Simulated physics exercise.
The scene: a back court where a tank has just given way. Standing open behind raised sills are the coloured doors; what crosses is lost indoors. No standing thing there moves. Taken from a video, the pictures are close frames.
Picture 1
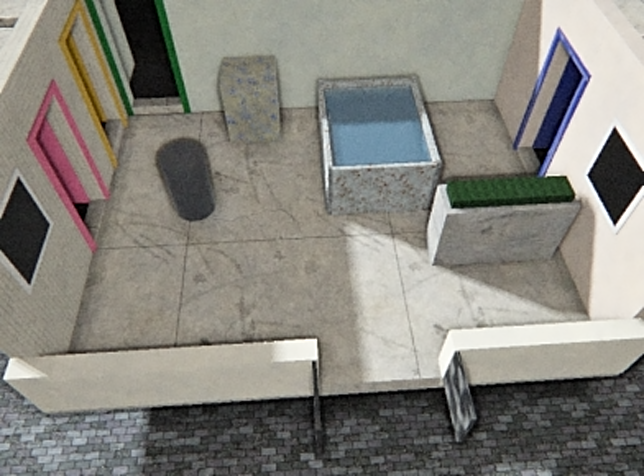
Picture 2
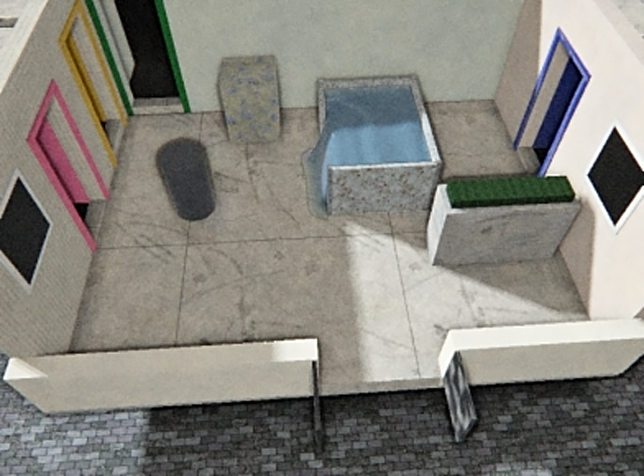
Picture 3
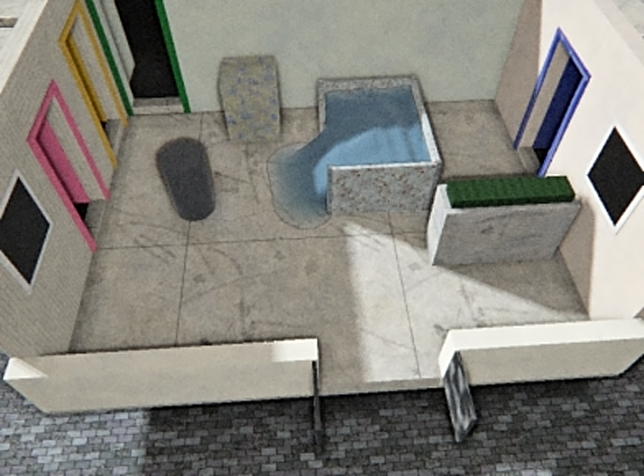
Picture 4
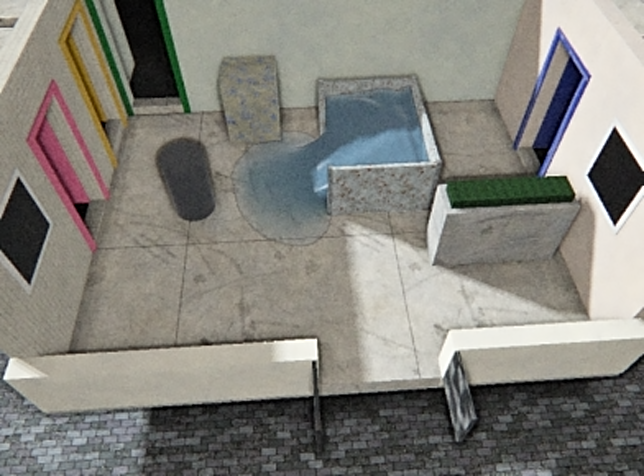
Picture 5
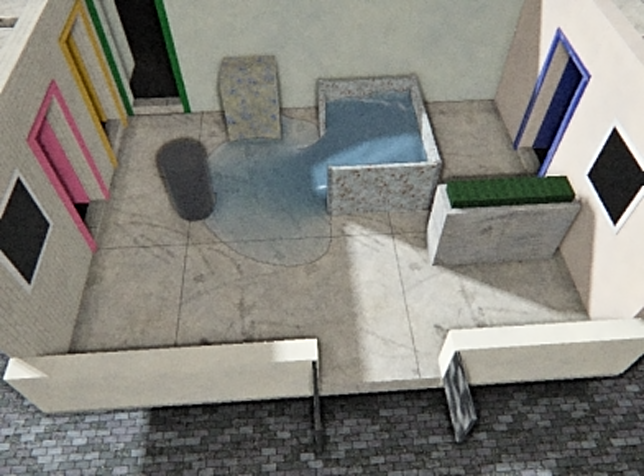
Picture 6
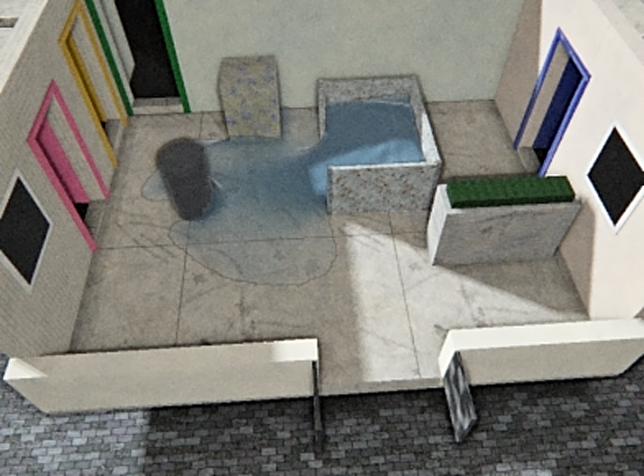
Water pours from the left side of a speckled stone tank in a walled court, seen from above by a still camera. A dark rounded pillar and a mottled block stand left of the tank, a green-topped pale block to its right, with pink, yellow and green doorframes at left and a blue one at right. The puddle spreads leftward and forward across the grey floor, reaching around the dark pillar, while the tank's level drops.
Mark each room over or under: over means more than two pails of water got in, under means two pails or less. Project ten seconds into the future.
Blue door: Under, green door: Over, yellow door: Over, pink door: Over.
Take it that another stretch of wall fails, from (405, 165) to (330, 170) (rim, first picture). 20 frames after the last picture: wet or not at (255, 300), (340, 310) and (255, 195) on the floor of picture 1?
Sequence: Wetted / wetted / spared.
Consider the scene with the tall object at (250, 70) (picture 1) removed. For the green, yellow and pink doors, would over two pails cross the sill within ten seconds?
Then: Green passes that mark; yellow goes over; pink is over.
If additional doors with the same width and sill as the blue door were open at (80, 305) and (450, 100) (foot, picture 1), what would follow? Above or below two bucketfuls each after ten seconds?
Order as asked: Gets beyond it, remains below.
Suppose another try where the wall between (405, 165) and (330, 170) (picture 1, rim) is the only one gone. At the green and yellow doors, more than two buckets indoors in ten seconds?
Green: Under the line; yellow: Under the line.
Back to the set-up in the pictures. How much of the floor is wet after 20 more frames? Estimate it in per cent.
Share estimate: About 50 per cent.
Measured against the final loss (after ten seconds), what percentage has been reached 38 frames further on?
Near 65 %.
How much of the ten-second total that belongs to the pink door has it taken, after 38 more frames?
Around 60 percent.
A moment on, water covers 40 % of the floor; the blue door not reached, the green door not reached, the yellow door under two buckets in, the pink door under two buckets in.
Next, water covers 50 % of the floor; the blue door not reached, the green door under two buckets in, the yellow door far over two buckets in, the pink door under two buckets in.
Then, water covers 50 % of the floor; the blue door not reached, the green door over two buckets in, the yellow door far over two buckets in, the pink door over two buckets in.
Later, water covers 80 % of the floor; the blue door not reached, the green door far over two buckets in, the yellow door far over two buckets in, the pink door far over two buckets in.
In the end, water covers 95 % of the floor; the blue door wet at the sill, nothing in, the green door far over two buckets in, the yellow door far over two buckets in, the pink door far over two buckets in.
